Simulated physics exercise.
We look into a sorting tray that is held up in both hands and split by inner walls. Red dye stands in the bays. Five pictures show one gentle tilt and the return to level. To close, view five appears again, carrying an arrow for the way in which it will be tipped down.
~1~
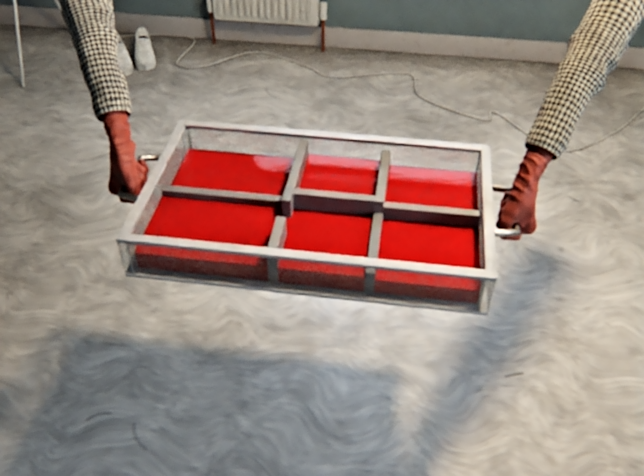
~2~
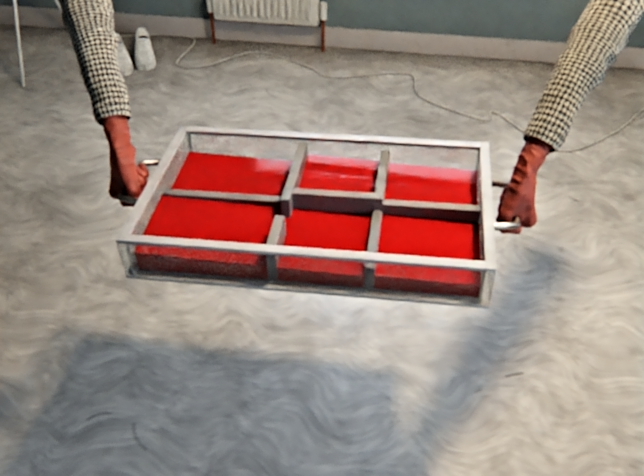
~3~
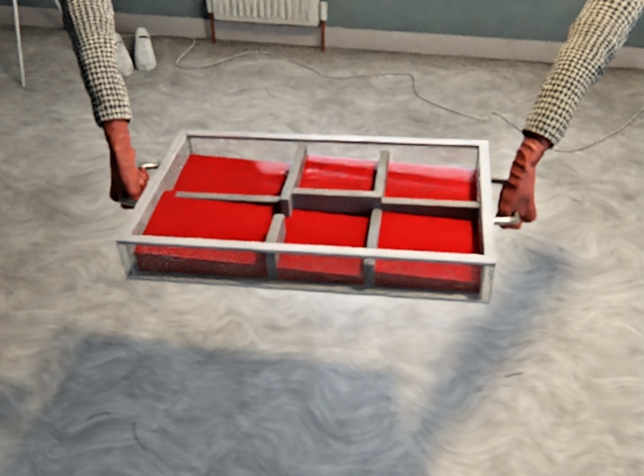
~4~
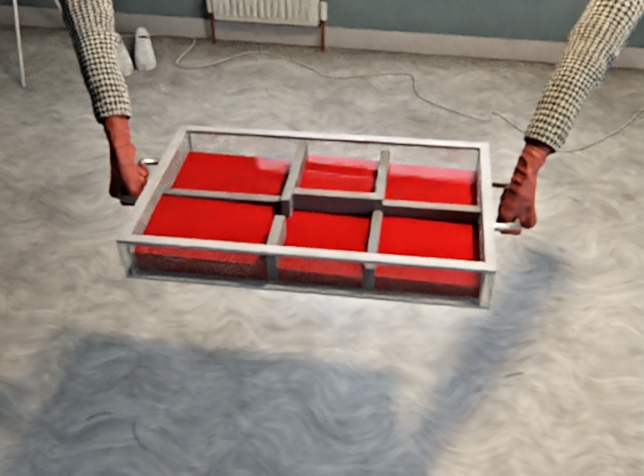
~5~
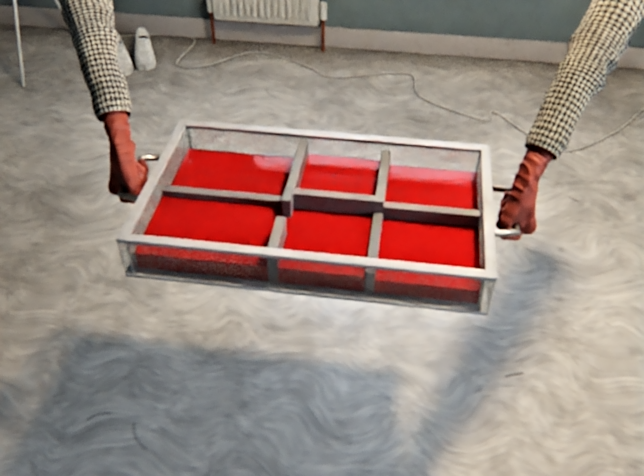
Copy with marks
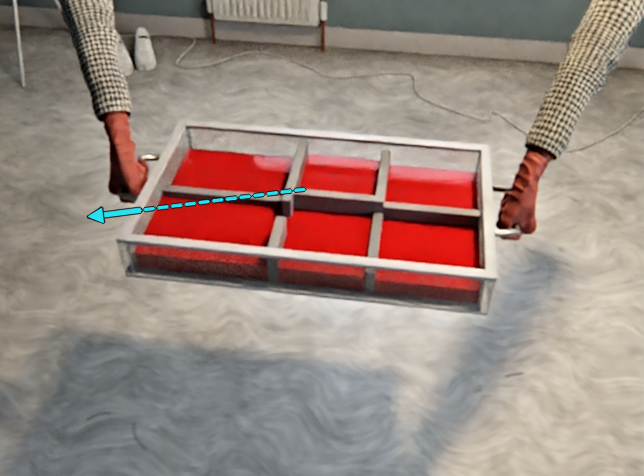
Divided tray of red liquid held in two hands, tilting slightly down to the back left, then levelling again above the floor.
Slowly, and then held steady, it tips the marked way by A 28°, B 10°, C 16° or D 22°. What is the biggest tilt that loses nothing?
The answer is tilt B.
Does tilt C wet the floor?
Yes.
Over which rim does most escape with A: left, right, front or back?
The left rim.
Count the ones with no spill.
One of the four.
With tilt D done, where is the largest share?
That is the front left bay.
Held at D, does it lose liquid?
Yes, it does.
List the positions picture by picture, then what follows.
In the first frame, the tray is level; deepest in the back middle bay, at (340, 182), shallowest in the back left.
In the second frame, tipped about 3° down to the back left; no wall is crossed.
In the third frame, tipped about 5° down to the back left; liquid runs over the wall between the front left and back left bays.
In the fourth frame, tipped about 2° down to the back left; no wall is crossed.
In the fifth frame, the tray is level; deepest in the back middle bay, at (340, 182), shallowest in the back left.
The arrow ends at (93, 216).
If A is chosen, about 55 % goes over the rim.
If B is chosen, nothing spills; the front left bay holds the most.
If C is chosen, about 9 % goes over the rim.
If D is chosen, about 34 % goes over the rim.
